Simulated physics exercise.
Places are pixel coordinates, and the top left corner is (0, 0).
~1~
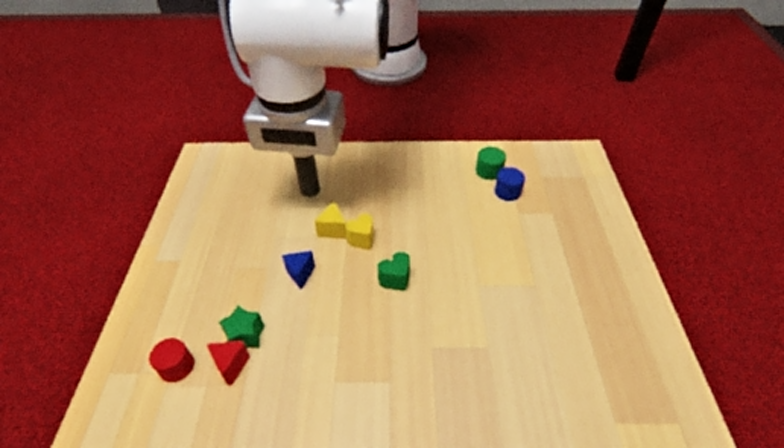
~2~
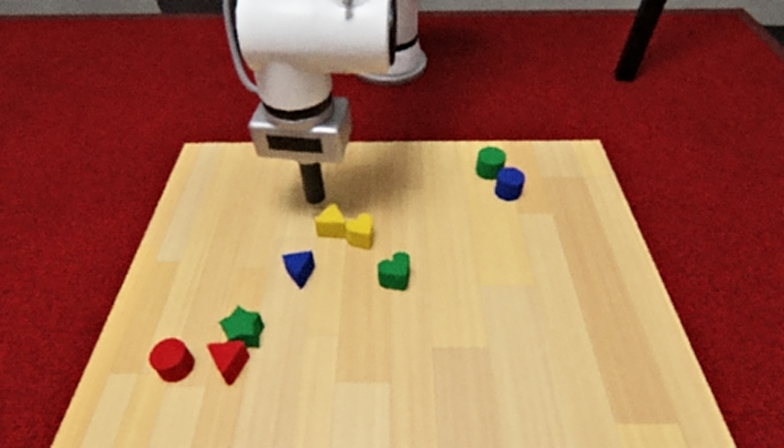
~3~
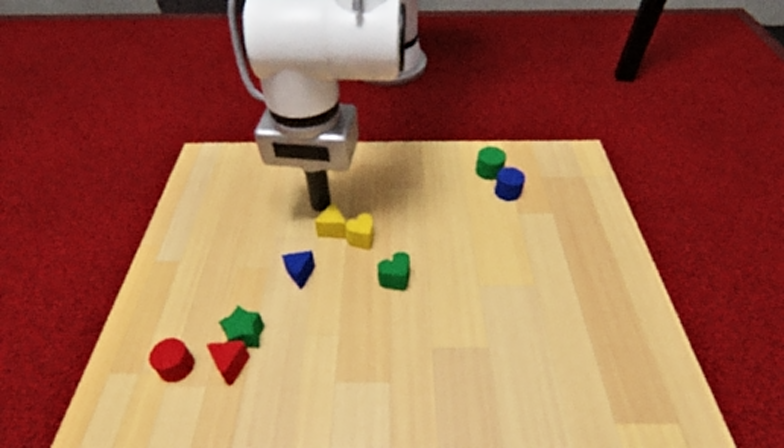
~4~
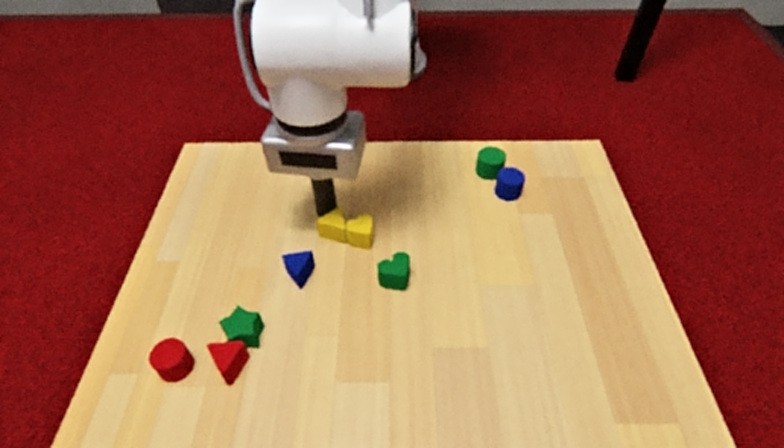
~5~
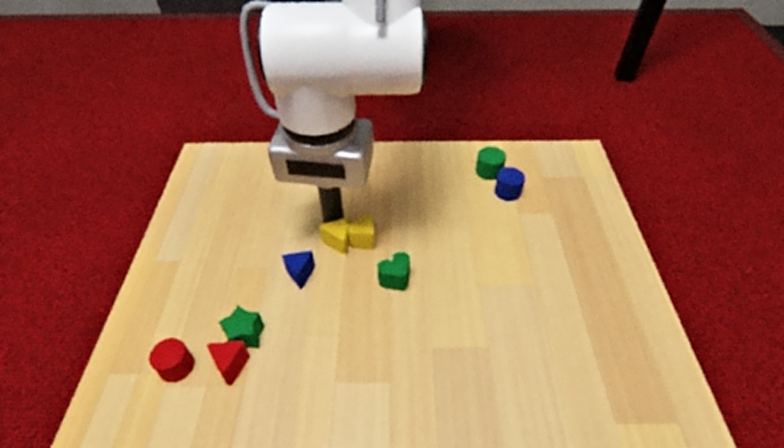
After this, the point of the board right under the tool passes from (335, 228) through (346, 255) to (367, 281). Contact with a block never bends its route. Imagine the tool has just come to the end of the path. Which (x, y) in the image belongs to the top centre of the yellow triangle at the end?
The centre of its top will be at (364, 284).
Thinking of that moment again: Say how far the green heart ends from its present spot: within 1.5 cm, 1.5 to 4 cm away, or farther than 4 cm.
It falls in the under 1.5 cm band.
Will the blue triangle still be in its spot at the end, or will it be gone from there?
It is still where it was.
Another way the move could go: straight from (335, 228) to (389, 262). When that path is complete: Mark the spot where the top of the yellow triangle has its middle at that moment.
For the centre of its top, I'd go with (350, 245).
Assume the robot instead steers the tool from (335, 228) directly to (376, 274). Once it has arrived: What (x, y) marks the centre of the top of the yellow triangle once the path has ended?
At roughly (353, 265).
On the path given first. Halfway along, tool (346, 248); yellow triangle (352, 256); yellow heart (368, 230), turned 60° anticlockwise.
At the end, tool (366, 273); blue triangle unmoved; yellow triangle (364, 284), turned 25° clockwise; yellow heart (368, 230), turned 60° anticlockwise; green heart unmoved.
